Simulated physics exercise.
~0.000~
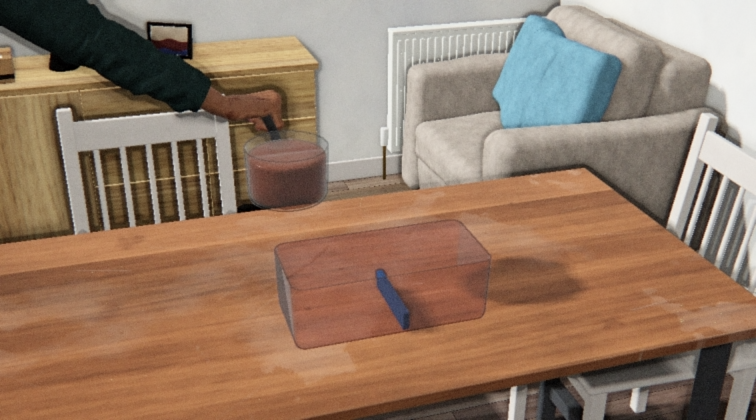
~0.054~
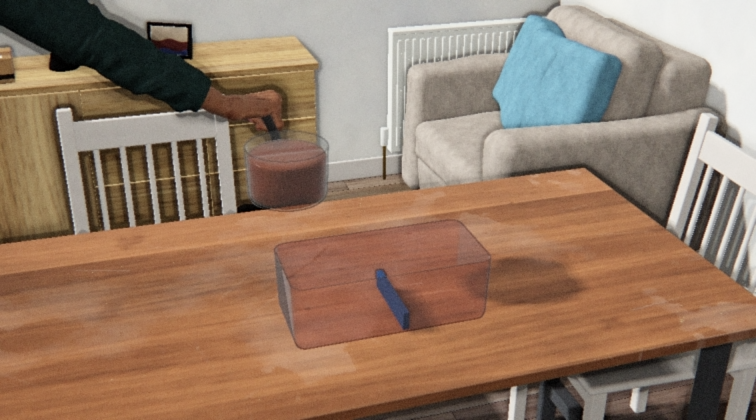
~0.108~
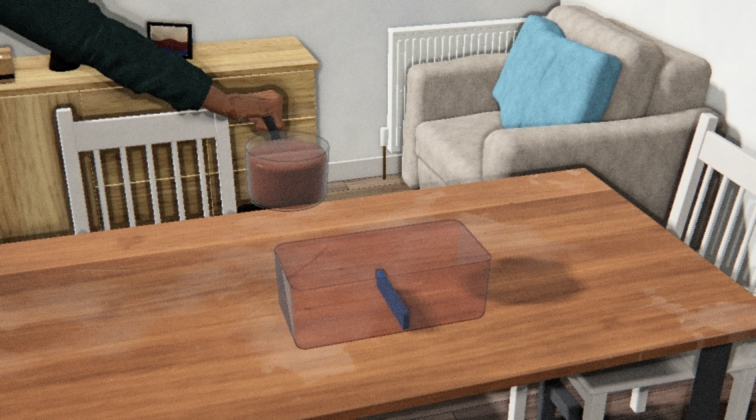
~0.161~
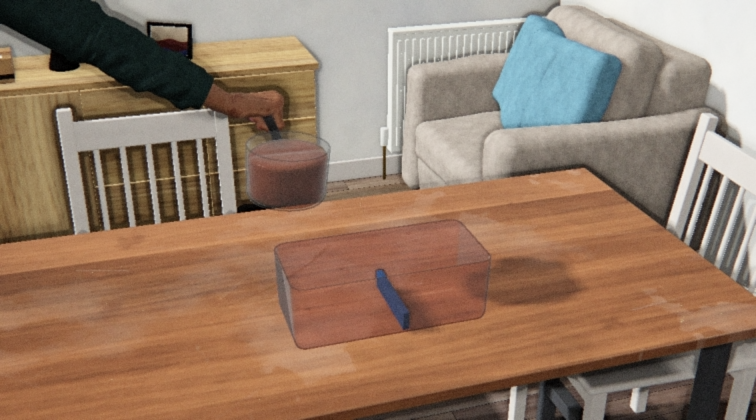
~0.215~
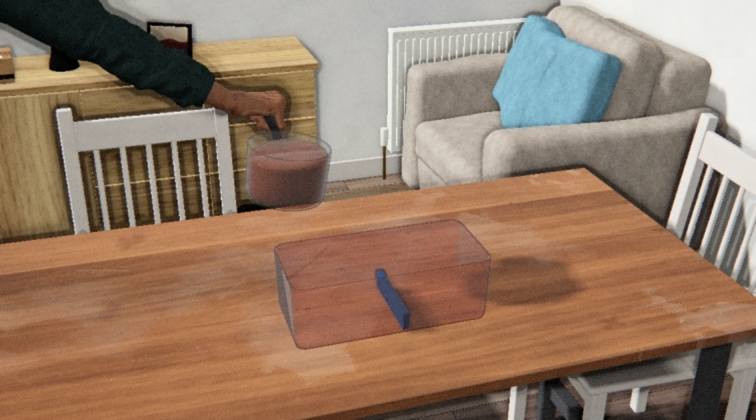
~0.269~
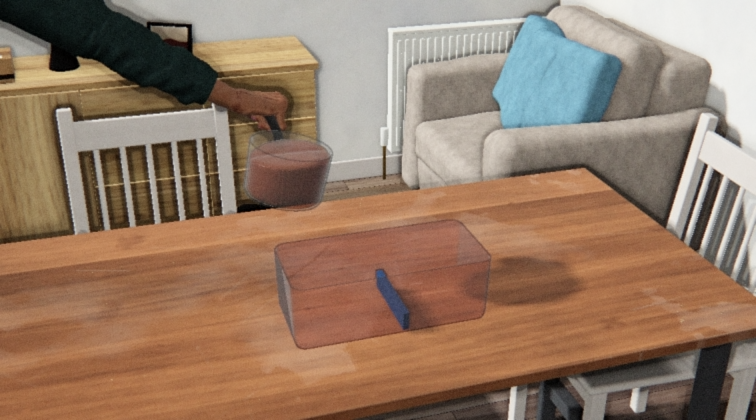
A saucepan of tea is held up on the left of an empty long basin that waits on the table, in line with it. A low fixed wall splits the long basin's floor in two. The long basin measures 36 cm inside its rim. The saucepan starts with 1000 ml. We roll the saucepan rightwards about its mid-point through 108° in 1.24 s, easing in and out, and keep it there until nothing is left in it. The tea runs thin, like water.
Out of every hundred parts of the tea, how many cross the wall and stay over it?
About 25 in every hundred.
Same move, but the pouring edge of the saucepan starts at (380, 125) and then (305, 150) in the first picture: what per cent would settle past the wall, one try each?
About 90 %, then about 10 %.
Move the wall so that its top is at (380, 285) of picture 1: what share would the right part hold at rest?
50 per cent.
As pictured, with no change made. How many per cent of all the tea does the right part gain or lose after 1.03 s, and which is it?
It rises by about 5.
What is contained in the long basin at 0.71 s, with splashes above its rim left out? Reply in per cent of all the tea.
Estimate - around 8 in a hundred parts.
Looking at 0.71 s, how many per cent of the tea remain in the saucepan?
Some 64 % of it is still there.
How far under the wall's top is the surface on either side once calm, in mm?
Left side: Around 12 mm. Right side: Around 26 mm.
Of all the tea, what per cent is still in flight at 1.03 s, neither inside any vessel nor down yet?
About 16 per cent.
Then, 0.71 s in, the tilt is 66° and 64 per cent is still to pour, 8 is left of the wall and 0 right of it.
Then, 1.03 s in, the tilt is 101° and 13 per cent is still to pour, 52 is left of the wall and 20 right of it.
Then, 1.37 s in, the tilt is 108° and 0 per cent is still to pour, 74 is left of the wall and 22 right of it.
Then, 1.74 s in, the tilt is 108° and 0 per cent is still to pour, 74 is left of the wall and 25 right of it.
Finally, 74 per cent lies left of the wall, 25 right of it and 2 outside.
